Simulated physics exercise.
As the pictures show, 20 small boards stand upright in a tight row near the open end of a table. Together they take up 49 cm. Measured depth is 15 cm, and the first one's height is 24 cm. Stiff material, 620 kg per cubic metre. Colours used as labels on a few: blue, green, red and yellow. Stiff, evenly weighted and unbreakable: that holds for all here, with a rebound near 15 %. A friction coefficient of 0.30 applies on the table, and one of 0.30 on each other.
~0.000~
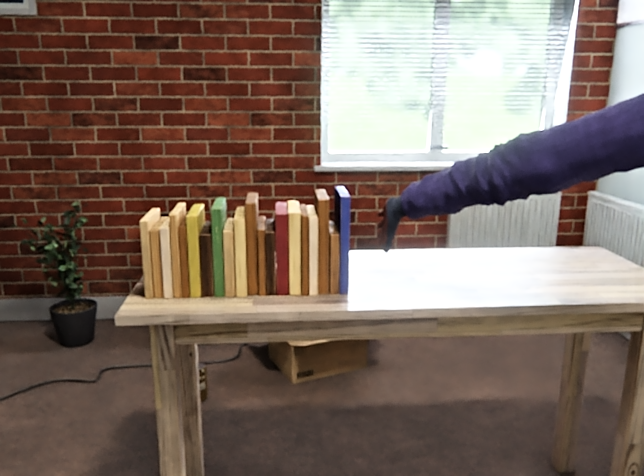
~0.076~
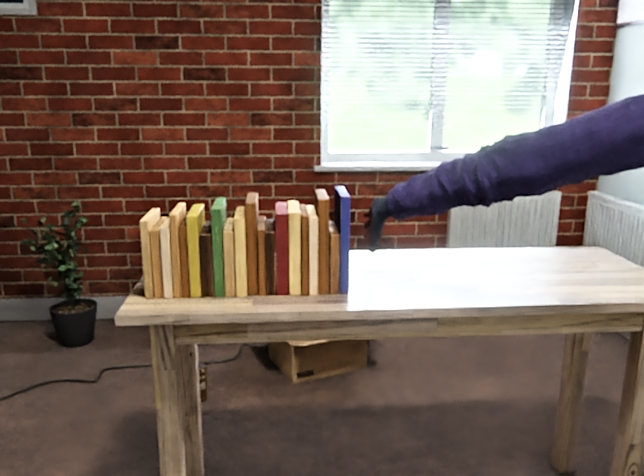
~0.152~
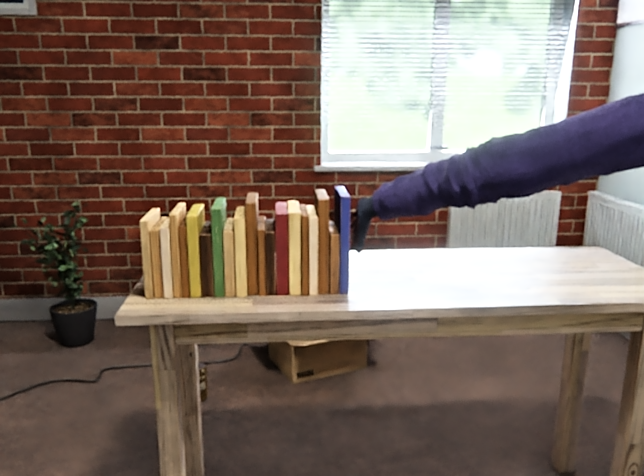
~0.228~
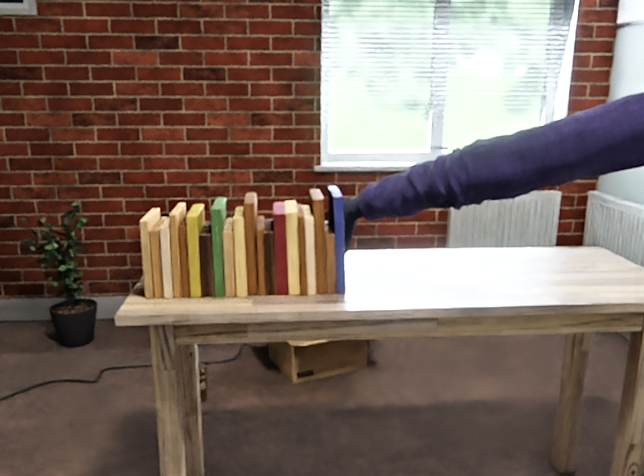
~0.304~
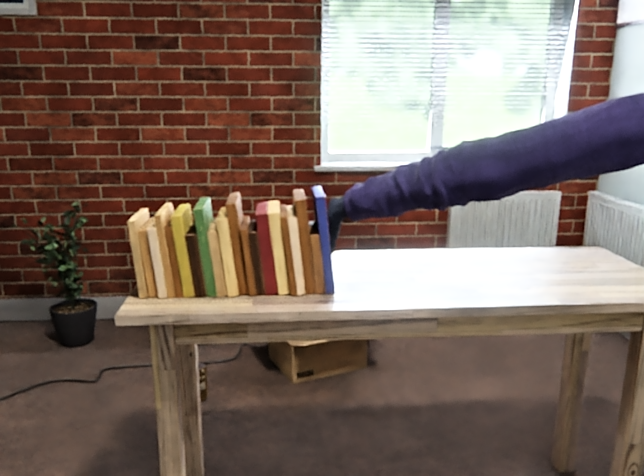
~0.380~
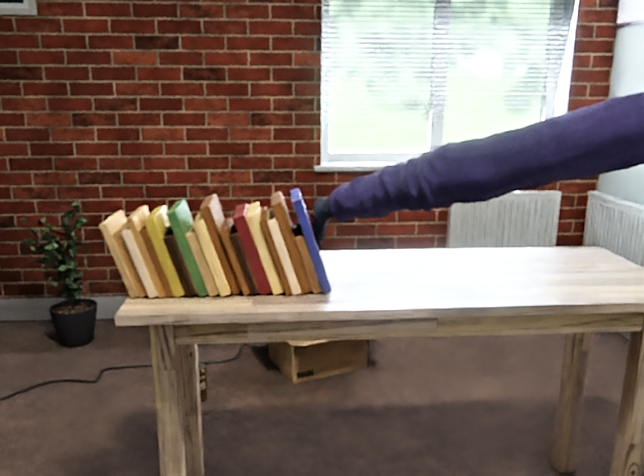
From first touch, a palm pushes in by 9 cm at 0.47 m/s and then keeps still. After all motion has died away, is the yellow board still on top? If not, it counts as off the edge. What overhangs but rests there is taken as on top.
No.
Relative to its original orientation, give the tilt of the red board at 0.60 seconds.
I'd estimate close to 50°.
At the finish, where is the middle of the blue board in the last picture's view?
Last frame, centre at roughly (384, 270).
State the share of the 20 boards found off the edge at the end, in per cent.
Around 30 per cent, I'd say.
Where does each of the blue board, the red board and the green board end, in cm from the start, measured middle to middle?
Approx. shifts in cm - blue: 10; red: 10; green: 20.
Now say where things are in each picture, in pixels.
In the first picture (places mark the middle of the side facing us), hand (395, 217) 9 cm from the first; yellow board (194, 258); blue board (345, 247); green board (218, 254); nothing disturbed.
Hand (381, 217) 58 mm from the first; yellow board (194, 258), in the second picture.
Hand (367, 218) 23 mm from the first; yellow board (194, 258), in the third picture.
Hand (353, 218) 13 mm in; yellow board (194, 258); blue board (340, 246) shifted 12 mm; one has shifted, in the fourth picture.
Hand (339, 218) 49 mm in; yellow board (182, 258) leaning 6°; blue board (326, 247) leaning 6°; 20 disturbed, none off the edge, in the fifth picture.
Hand (325, 218) 8 cm in; yellow board (164, 259) leaning 18°; blue board (313, 248) leaning 18°; red board (253, 256) leaning 18°; steepest lean 18°, the board at (131, 266); 20 disturbed, none off the edge, in the sixth picture.
After 0.46 s, none of the 20 boards off the edge, 20 disturbed; yellow board leaning 32°; green board leaning 32°.
After 0.60 s, 1 of the 20 boards off the edge; yellow board leaning 59°; blue board leaning 47°.
After 0.76 s, 5 of the 20 boards off the edge; yellow board on its side; blue board leaning 58°.
After 0.98 s, 6 of the 20 boards off the edge; yellow board upside down; blue board leaning 68°.
By the end (1.6 s), 6 of the 20 boards off the edge; yellow board leaning 68°, 78 cm lower; blue board on its side; green board leaning 62°. As the last picture would show them, middles, blue board near (384, 270).
